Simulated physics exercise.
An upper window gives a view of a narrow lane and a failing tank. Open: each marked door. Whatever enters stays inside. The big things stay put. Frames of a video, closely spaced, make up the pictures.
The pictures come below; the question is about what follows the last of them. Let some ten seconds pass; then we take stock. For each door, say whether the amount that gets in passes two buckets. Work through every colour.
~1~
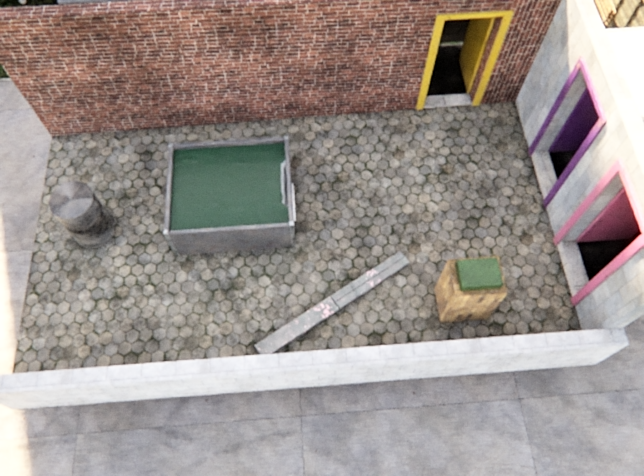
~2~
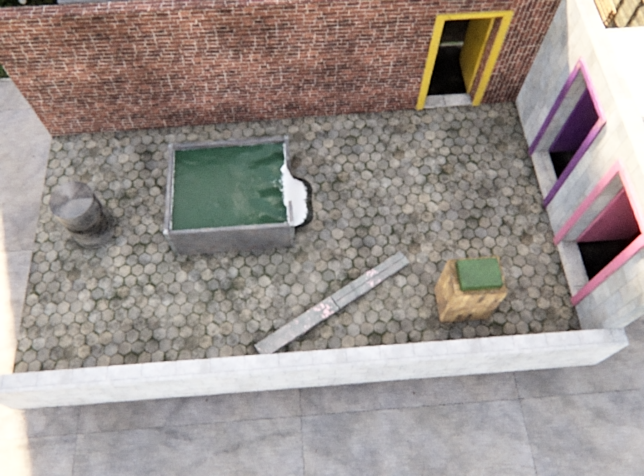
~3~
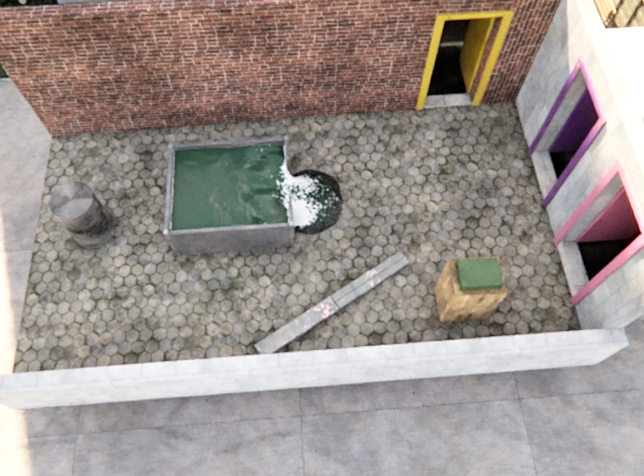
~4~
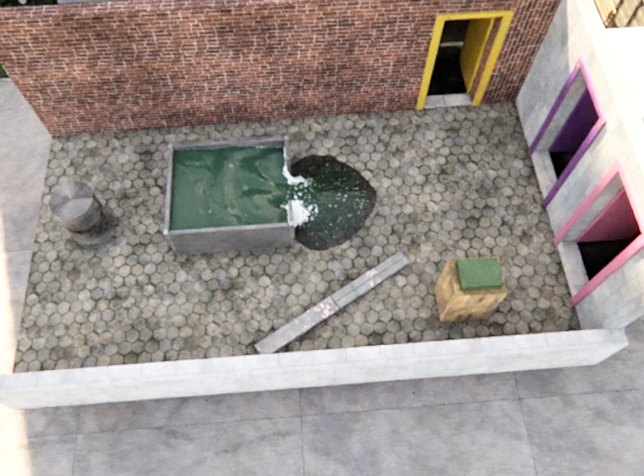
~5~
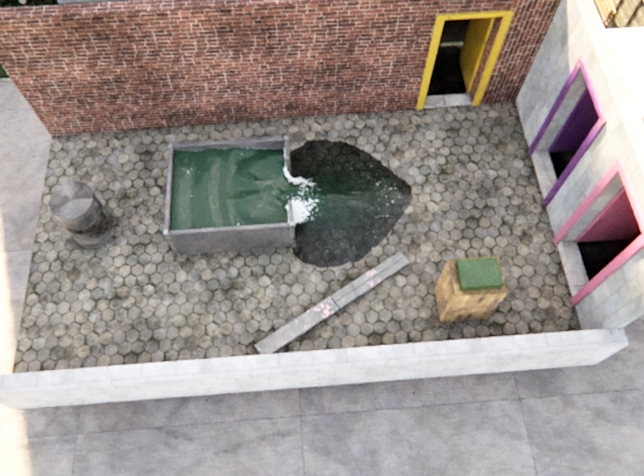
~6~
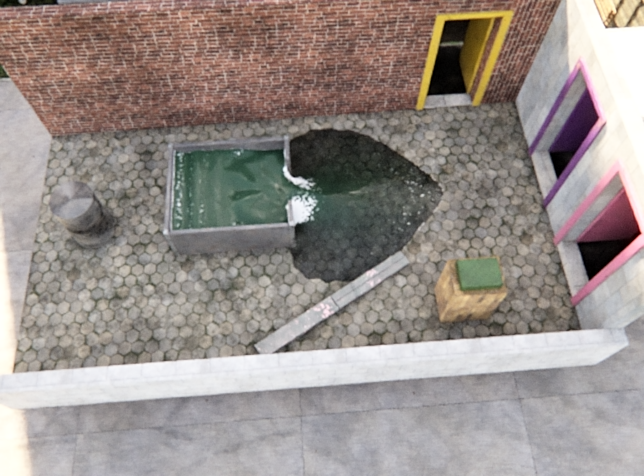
Purple door: No, pink door: No, yellow door: Yes.
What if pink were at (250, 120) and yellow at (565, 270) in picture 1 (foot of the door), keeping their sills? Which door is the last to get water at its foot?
Answer: The pink door.
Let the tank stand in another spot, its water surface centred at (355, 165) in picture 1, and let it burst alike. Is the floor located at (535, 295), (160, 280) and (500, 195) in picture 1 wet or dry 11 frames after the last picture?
First one gets inundated, next one stays unwetted, last one gets inundated.
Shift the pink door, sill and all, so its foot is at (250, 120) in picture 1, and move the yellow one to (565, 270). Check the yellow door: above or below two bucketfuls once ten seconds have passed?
The yellow door exceeds it.
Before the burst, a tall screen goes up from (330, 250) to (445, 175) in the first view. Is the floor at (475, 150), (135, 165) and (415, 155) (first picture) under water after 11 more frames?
As listed: Wet, clear, under water.
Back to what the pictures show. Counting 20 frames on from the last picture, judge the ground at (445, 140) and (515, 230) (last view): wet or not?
Point one: Swamped. Point two: Swamped.
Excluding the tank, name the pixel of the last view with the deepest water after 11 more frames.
It will be deepest around (516, 109).
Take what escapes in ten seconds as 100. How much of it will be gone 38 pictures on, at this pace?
Around 55 %.
A moment on, water covers 30 % of the floor; the purple door wet at the sill, nothing in, the pink door not reached, the yellow door not reached.
Next, water covers 40 % of the floor; the purple door wet at the sill, nothing in, the pink door wet at the sill, nothing in, the yellow door under two buckets in.
Then, water covers 45 % of the floor; the purple door wet at the sill, nothing in, the pink door wet at the sill, nothing in, the yellow door under two buckets in.
Later, water covers 55 % of the floor; the purple door wet at the sill, nothing in, the pink door wet at the sill, nothing in, the yellow door over two buckets in.
In the end, water covers 90 % of the floor; the purple door wet at the sill, nothing in, the pink door wet at the sill, nothing in, the yellow door far over two buckets in.
